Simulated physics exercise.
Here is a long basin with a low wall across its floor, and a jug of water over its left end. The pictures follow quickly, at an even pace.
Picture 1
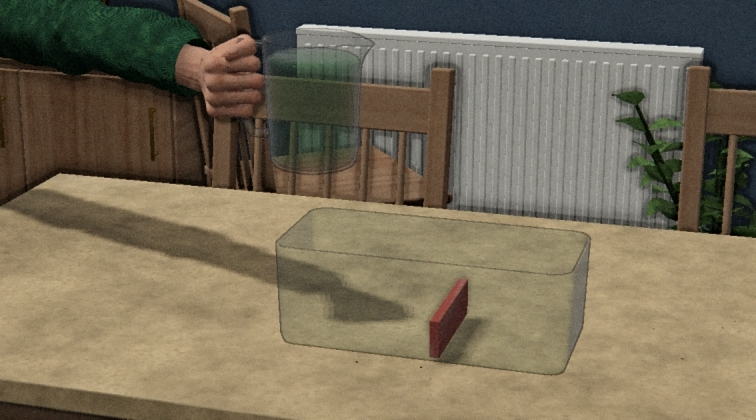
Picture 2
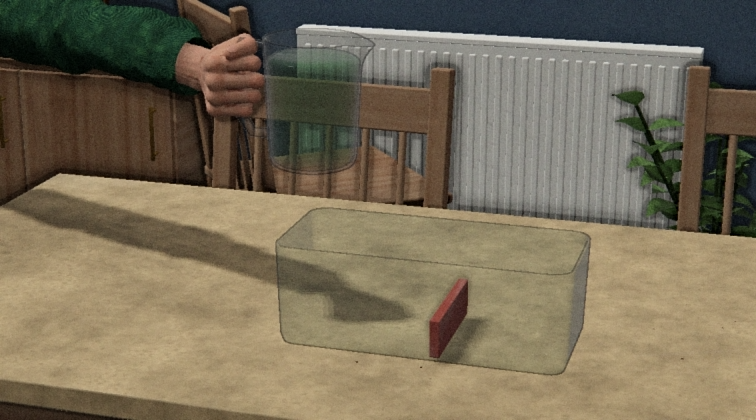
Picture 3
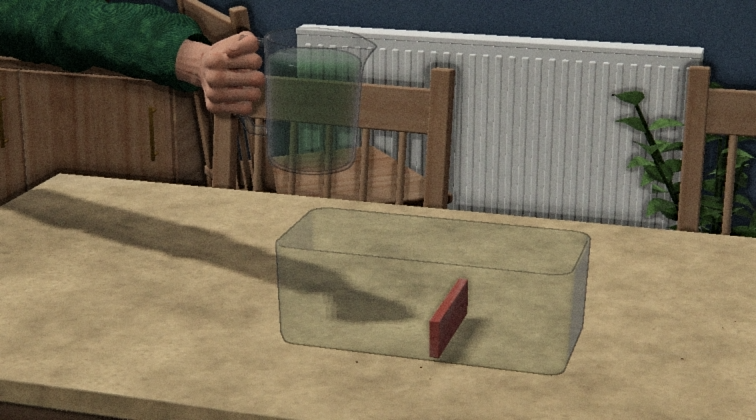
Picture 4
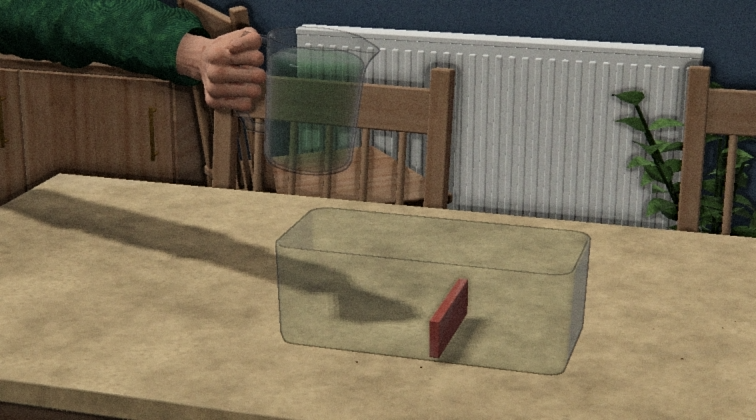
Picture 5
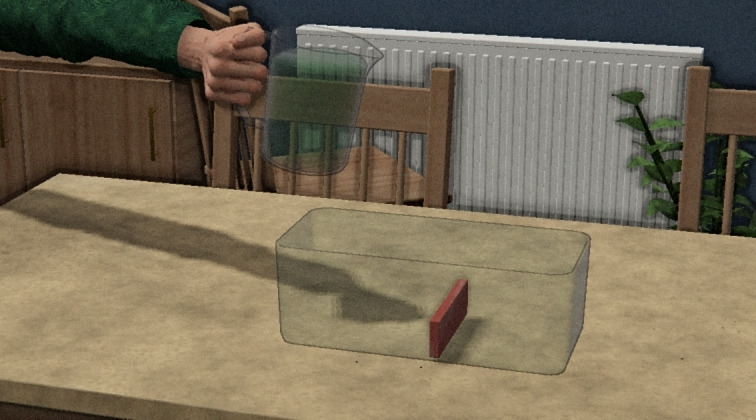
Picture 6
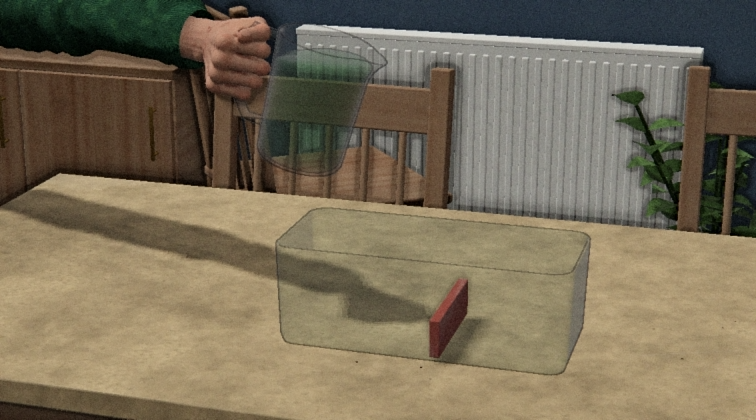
On a wooden table in a room with chairs and a radiator, a clear long basin sits with a low red wall across its floor. Above its left end, a green-sleeved hand holds a clear jug of water upright, then tilts it slightly to the right, slowly at first and then a little further.
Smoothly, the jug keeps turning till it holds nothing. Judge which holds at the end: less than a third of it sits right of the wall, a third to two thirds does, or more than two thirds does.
A third to two thirds sits right of the wall.
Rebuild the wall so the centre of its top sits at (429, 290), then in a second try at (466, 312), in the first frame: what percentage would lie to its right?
Try 1: Some 80 %; try 2: 25 %.
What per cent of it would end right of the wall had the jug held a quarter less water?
Around 20 percent, more or less.
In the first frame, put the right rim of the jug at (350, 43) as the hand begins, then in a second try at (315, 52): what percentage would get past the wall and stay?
First about 10, then 10 per cent.
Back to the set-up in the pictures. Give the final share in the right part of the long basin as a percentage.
That is roughly 40 percent of it.
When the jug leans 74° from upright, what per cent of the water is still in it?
80 per cent, roughly.
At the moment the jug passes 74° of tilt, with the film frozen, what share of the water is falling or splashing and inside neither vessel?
That comes to near 15 percent.
A moment on, the jug is tipped part way and 80 per cent is still to pour, 1 is left of the wall and 3 right of it.
Next, the jug is tipped right over and 32 per cent is still to pour, 19 is left of the wall and 29 right of it.
Then the jug is tipped right over and 5 per cent is still to pour, 48 is left of the wall and 42 right of it.
Later the jug is tipped right over and 0 per cent is still to pour, 56 is left of the wall and 42 right of it.
In the end 56 per cent lies left of the wall, 42 right of it and 1 outside.
